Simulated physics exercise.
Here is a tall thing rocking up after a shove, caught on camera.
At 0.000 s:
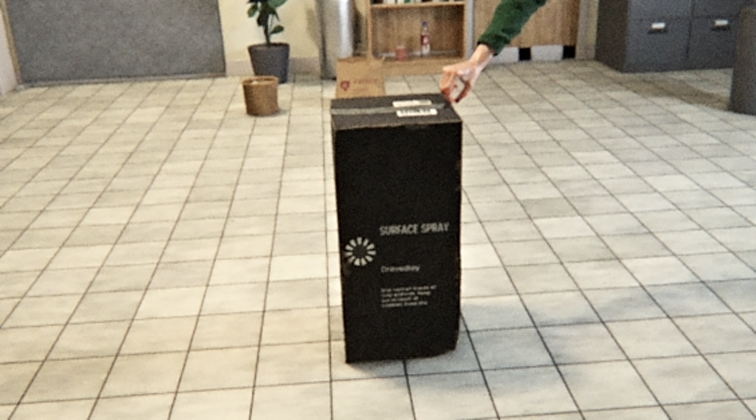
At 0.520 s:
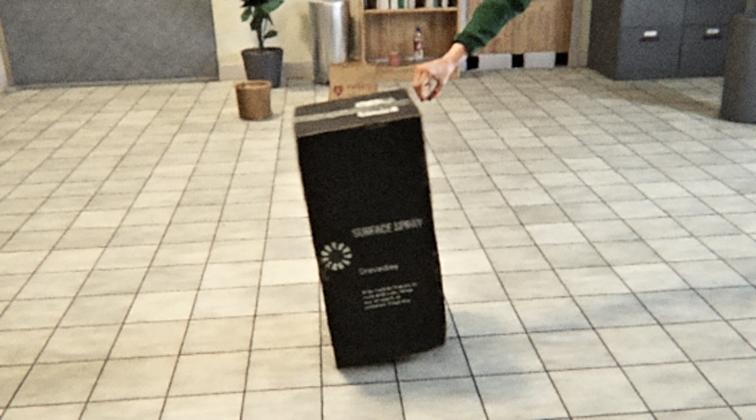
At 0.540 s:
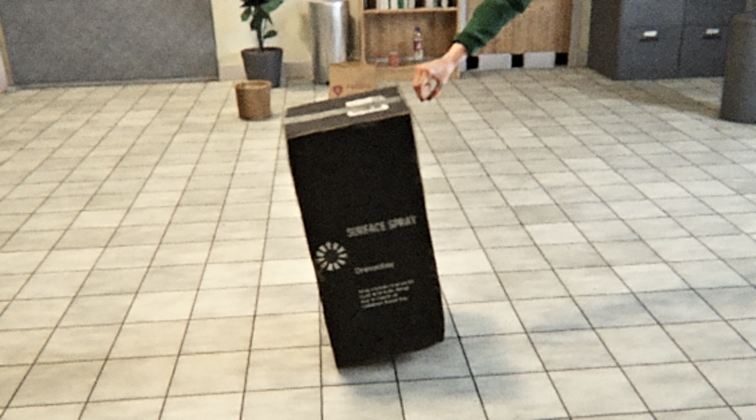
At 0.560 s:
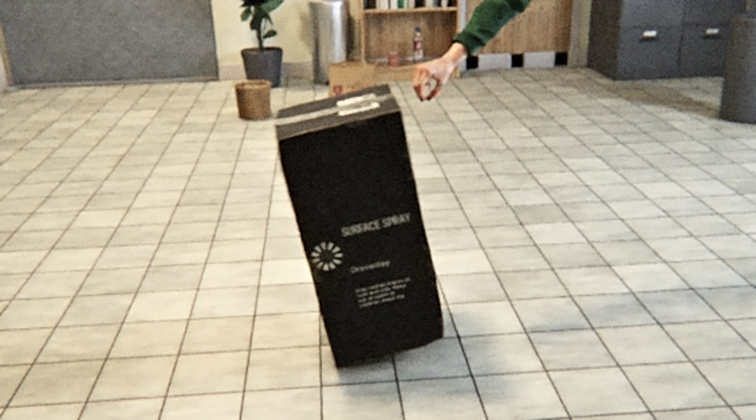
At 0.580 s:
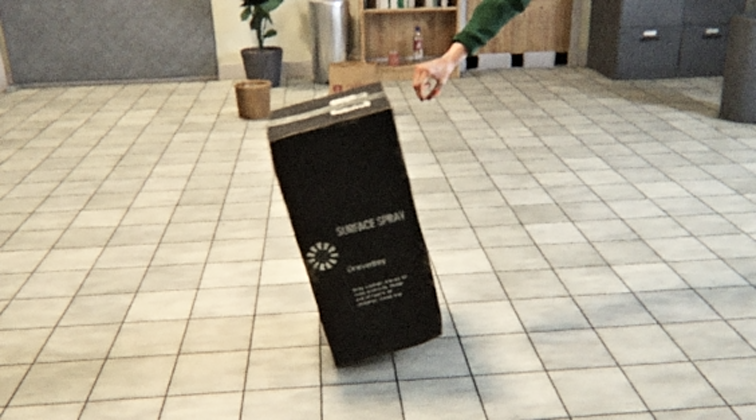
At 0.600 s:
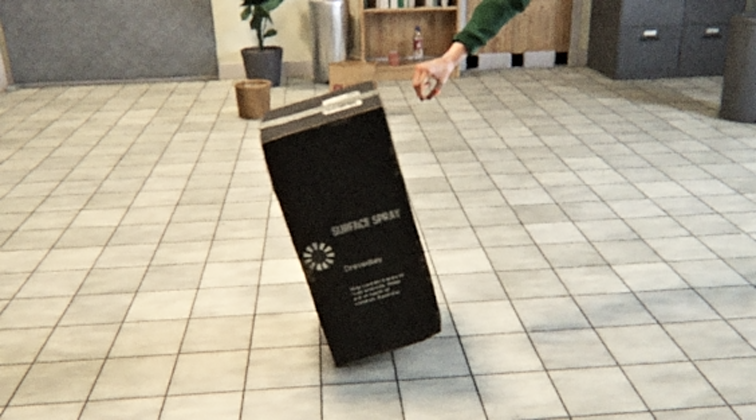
A tall black parcel labelled "Surface Spray" stands upright on a tiled floor with a hand at its top right edge, then tilts to the left, leaning slightly further while the hand stays in place, apart from it.
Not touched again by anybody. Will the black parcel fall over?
Yes.
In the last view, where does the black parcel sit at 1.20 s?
Near (251, 248).
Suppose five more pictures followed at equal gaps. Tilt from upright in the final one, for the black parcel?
It would lean something like 20° by then.
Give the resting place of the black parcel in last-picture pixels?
(211, 297).
After 0.96 s, black parcel 36° off upright near (304, 225).
After 1.20 s, black parcel 61° off upright near (251, 248).
At rest (1.8 s), the black parcel falls over, near (211, 297).
